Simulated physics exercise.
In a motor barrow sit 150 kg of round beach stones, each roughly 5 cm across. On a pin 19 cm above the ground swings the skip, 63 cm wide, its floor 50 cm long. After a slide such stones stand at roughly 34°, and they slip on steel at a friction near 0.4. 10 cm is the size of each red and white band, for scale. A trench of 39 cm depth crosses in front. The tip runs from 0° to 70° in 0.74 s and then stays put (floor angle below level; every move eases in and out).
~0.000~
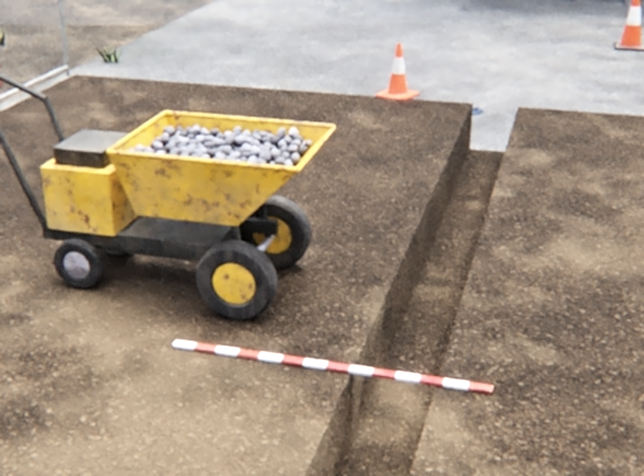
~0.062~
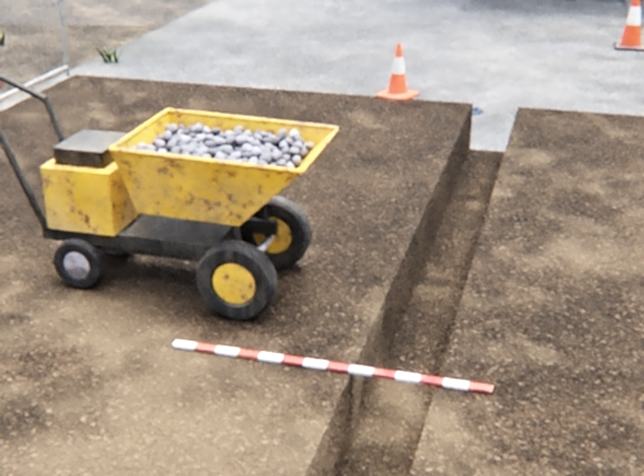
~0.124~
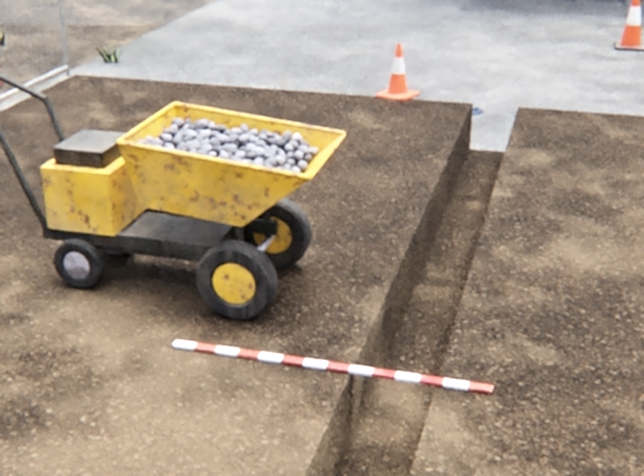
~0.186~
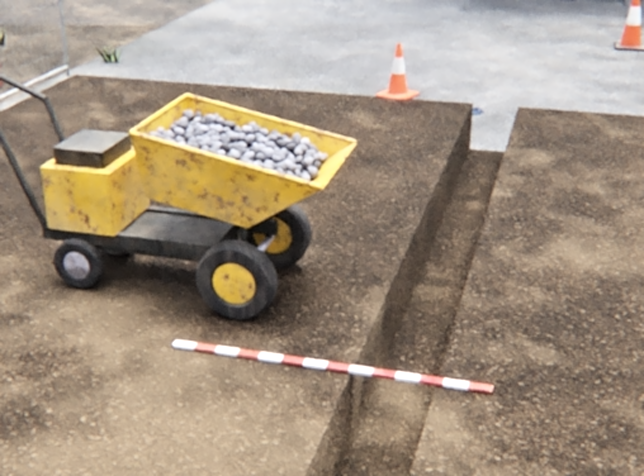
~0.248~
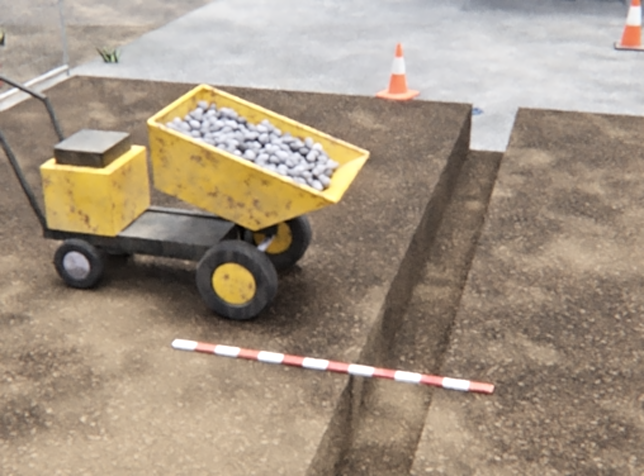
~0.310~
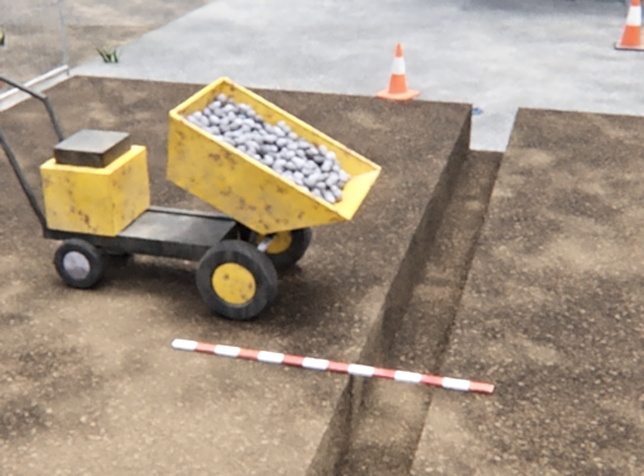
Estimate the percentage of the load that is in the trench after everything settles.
Roughly 89 per cent of the load.
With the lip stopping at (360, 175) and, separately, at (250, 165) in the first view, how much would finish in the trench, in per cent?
About 20 per cent first, then about 75 per cent.
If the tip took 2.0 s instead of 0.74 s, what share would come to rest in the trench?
That would give about 100 percent.
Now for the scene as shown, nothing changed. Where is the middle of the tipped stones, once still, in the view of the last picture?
Around (424, 365).
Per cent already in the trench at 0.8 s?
About 40%.
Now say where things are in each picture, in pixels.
In the first frame, the skip is at 0°, its lip at (298, 170); the top of the load is at (239, 140).
The second frame shows lip at (301, 172), floor tilted 1°, highest stones at (227, 137); the stones move at 0.3 m/s on average.
The third frame shows lip at (309, 178), floor tilted 5°, highest stones at (203, 134); the stones move at 0.6 m/s on average.
In the fourth frame, the skip is at 11°, its lip at (322, 188); the top of the load is at (194, 122); the stones move at 0.9 m/s on average.
The fifth frame shows lip at (336, 201), floor tilted 18°, highest stones at (204, 116); the stones move at 1.1 m/s on average.
The sixth frame shows lip at (349, 219), floor tilted 27°, highest stones at (221, 107); the stones move at 1.2 m/s on average.
After 0.6 s the floor is at 59°; 100 % in the skip; the foremost stones are at (379, 260).
After 0.8 s the floor is at 70°; 60 % in the skip, 40 % in the trench, 1 % past the trench; the foremost stones are at (460, 312).
After 1.2 s the floor is at 70°; 12 % in the skip, 77 % in the trench, 11 % past the trench; the foremost stones are at (606, 334).
After 3.1 s the floor is at 70°; 0 % in the skip, 89 % in the trench, 11 % past the trench; the foremost stones are past the picture's edge.
